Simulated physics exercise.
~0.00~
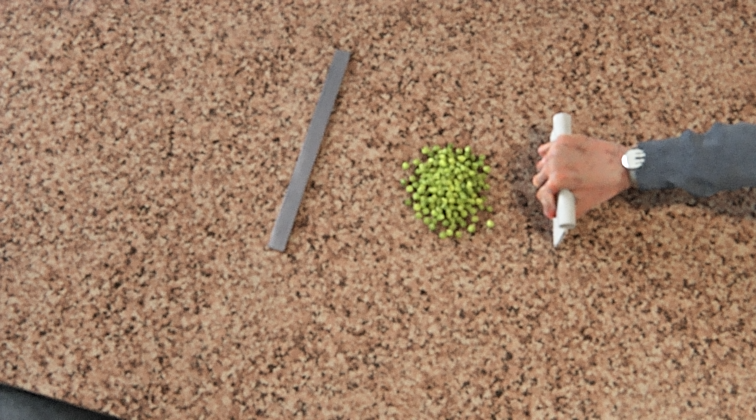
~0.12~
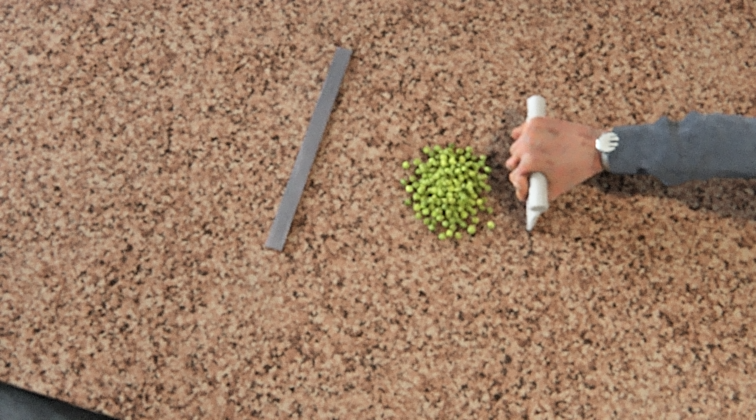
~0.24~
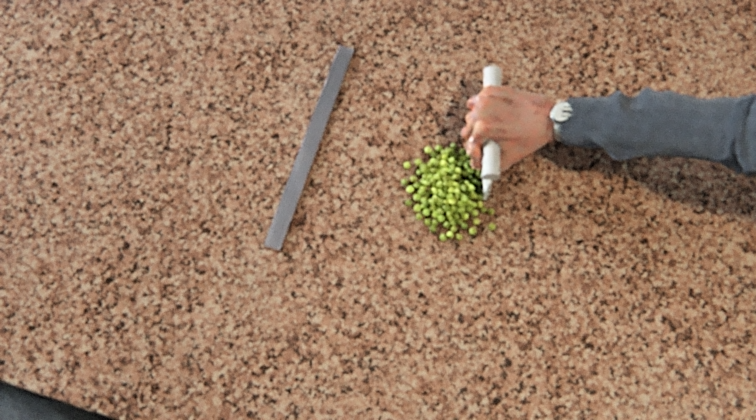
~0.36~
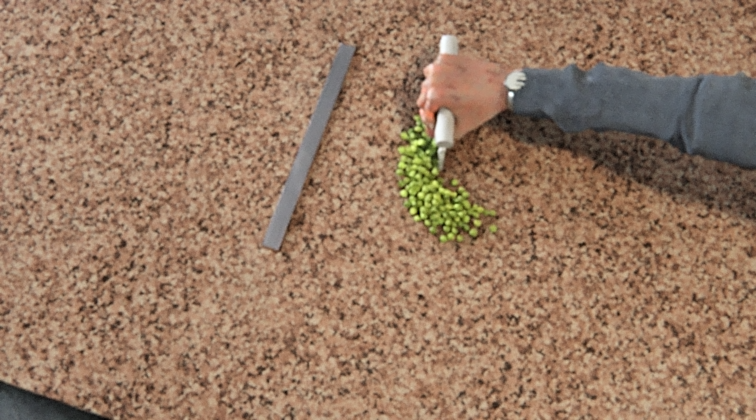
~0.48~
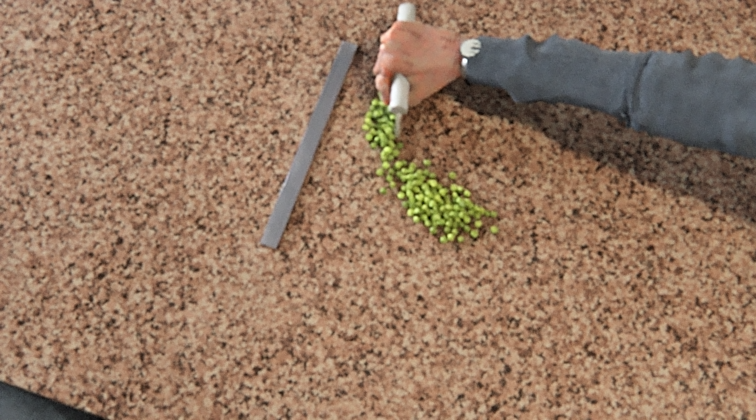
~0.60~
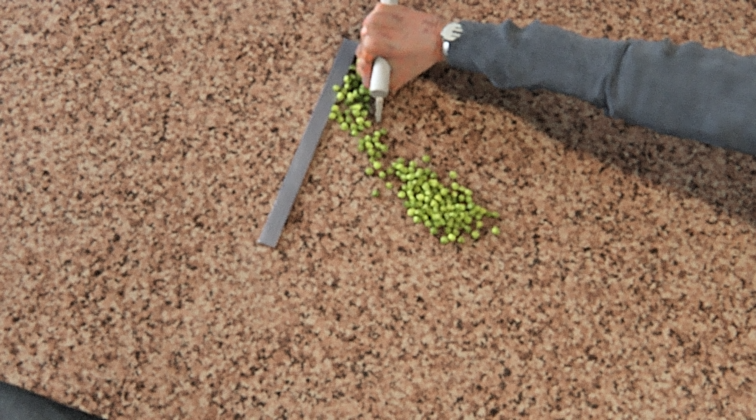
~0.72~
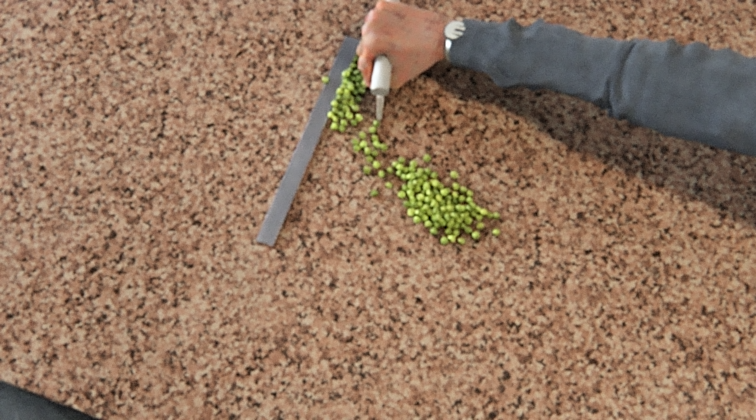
The footage shows a hand pushing a white-handled scraper up and to the left through a pile of green peas on a speckled surface, dragging some toward a fixed grey strip, where it stops, leaving a trail of peas beside the strip's upper end and most still behind.
